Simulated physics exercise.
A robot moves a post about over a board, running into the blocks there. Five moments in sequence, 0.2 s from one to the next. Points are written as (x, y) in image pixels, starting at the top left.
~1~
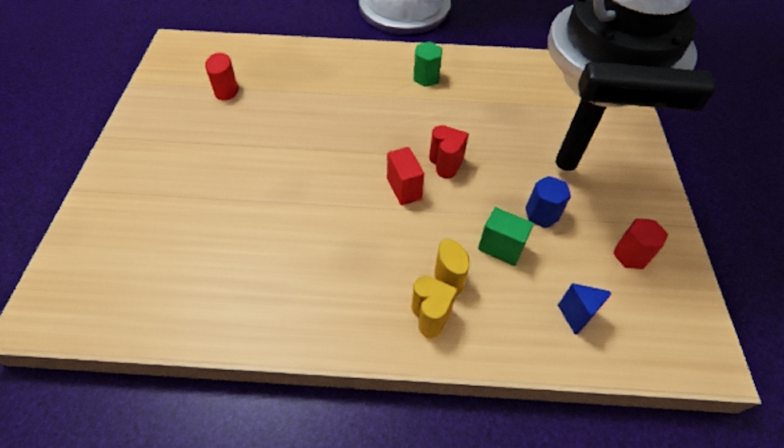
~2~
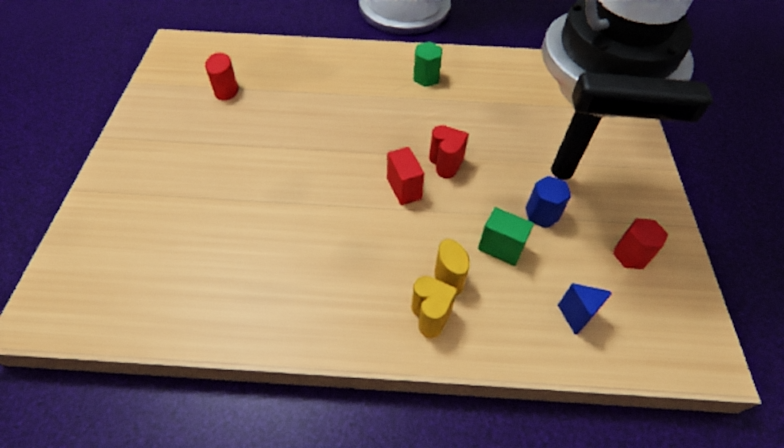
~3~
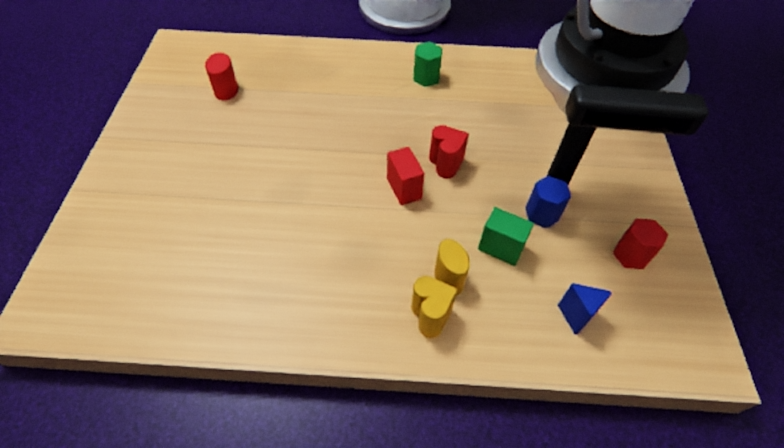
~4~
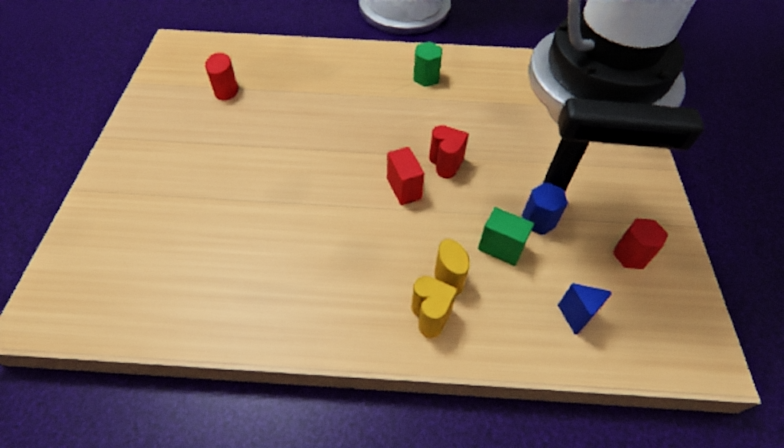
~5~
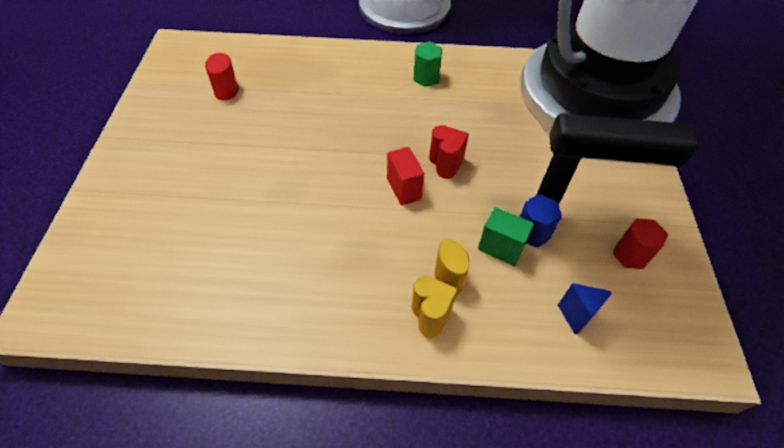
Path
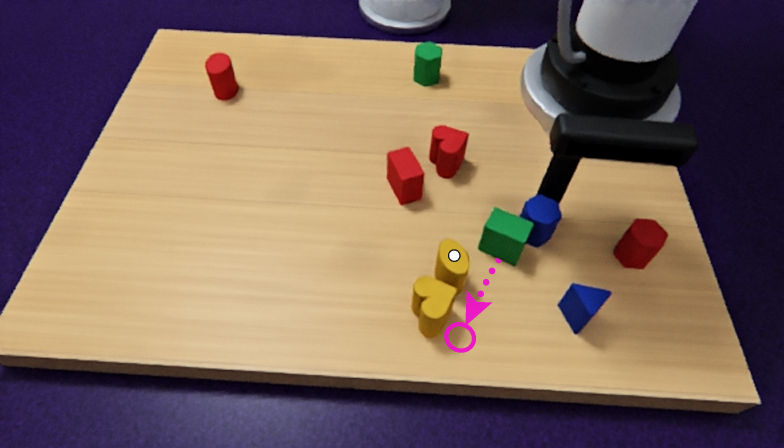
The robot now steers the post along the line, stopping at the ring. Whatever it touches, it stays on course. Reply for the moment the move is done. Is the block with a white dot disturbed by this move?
Put simply, it goes somewhere else.
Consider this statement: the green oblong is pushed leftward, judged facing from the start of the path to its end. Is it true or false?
Answer: False.
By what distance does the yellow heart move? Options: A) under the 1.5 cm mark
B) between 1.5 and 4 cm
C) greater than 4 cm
That would be A.
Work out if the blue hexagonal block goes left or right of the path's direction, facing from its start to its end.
The shift is to the left of that direction.
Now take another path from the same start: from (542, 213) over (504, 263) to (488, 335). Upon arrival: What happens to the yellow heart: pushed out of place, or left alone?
Once the path ends, it is where it was.
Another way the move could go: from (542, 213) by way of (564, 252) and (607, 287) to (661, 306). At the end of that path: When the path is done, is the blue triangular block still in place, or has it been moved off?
By the last moment of the path, the blue triangular block has stayed put.
The drawn path runs from (542, 213) via (496, 265), ending at (460, 337); the dot is on the yellow oval.
The first path, step by step. One third of the way, post at (513, 237); green oblong at (496, 241), turned 55° clockwise; blue hexagonal block at (534, 247), turned 45° anticlockwise.
Two thirds of the way, post at (487, 279); yellow oval at (431, 260); green oblong at (462, 262), turned 70° clockwise; blue hexagonal block at (534, 257), turned 80° anticlockwise.
At the end, post at (463, 330); yellow heart not moved; yellow oval at (425, 258), turned 15° clockwise; green oblong at (457, 266), turned 85° clockwise; blue hexagonal block at (534, 257), turned 80° anticlockwise.
